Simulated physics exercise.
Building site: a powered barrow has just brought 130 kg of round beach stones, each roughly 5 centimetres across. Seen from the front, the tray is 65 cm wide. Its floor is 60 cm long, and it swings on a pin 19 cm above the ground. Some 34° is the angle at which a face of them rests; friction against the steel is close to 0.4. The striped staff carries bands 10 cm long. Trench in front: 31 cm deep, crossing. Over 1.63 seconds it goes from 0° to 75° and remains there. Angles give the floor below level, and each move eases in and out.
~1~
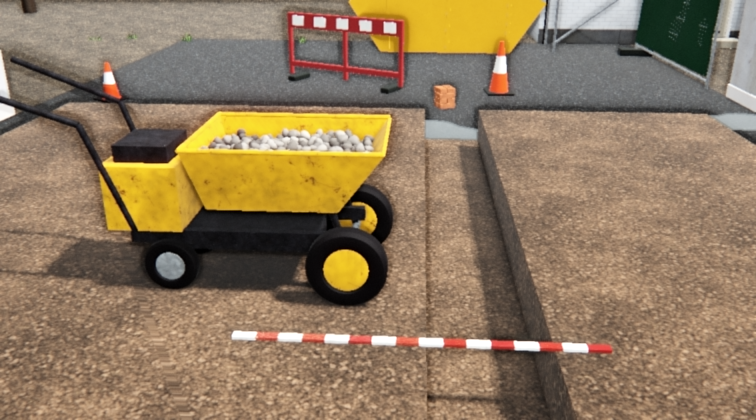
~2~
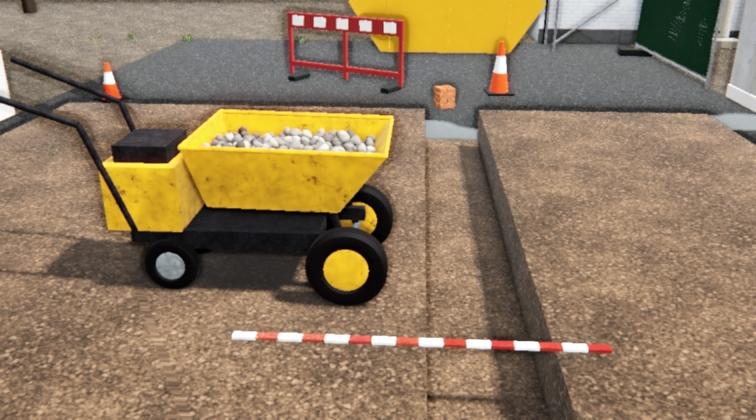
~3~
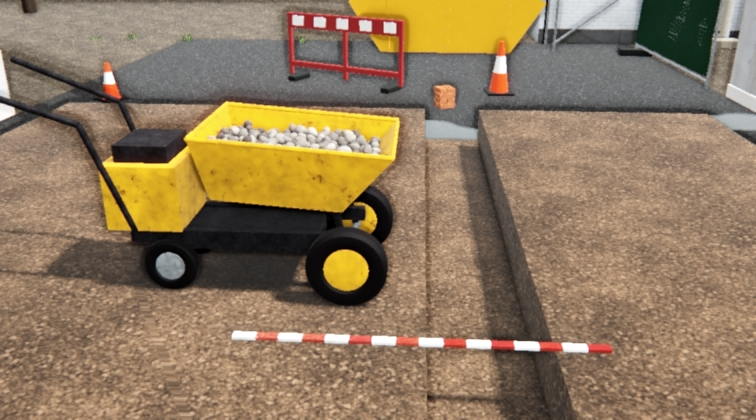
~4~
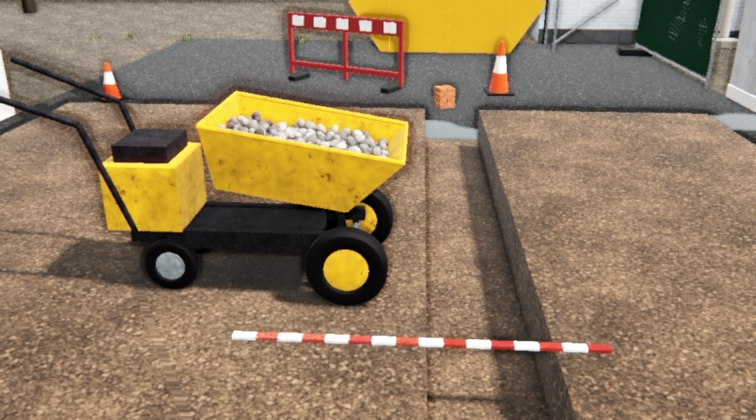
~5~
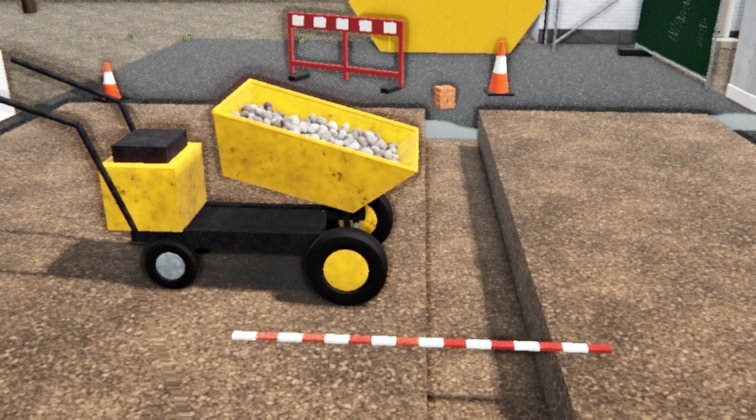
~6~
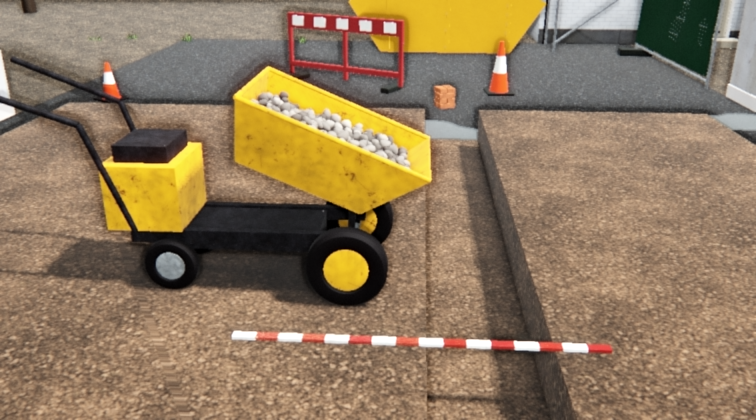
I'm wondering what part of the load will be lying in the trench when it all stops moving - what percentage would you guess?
I would guess about 92 per cent.
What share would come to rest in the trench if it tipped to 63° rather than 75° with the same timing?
In that case around 90 percent.
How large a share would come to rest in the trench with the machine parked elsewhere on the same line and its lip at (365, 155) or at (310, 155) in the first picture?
About 100 and 100 per cent.
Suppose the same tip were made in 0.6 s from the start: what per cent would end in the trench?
In that case some 65 per cent.
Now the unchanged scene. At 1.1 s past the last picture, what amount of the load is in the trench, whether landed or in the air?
Around 60 per cent of it.
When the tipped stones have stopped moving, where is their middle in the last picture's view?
Resting centre: About (497, 321).
Then, 0.6 s after the last picture the floor is at 63°, 97 % in the tray, 3 % in the trench; the foremost stones are at (497, 257).
Then, 1.1 s after the last picture the floor is at 75°, 34 % in the tray, 60 % in the trench, 6 % past the trench; the foremost stones are at (599, 276).
Then, 1.5 s after the last picture the floor is at 75°, 9 % in the tray, 83 % in the trench, 8 % past the trench; the foremost stones are at (646, 272).
Then, 3.4 s after the last picture the floor is at 75°, 0 % in the tray, 92 % in the trench, 8 % past the trench; the foremost stones are at (665, 275).
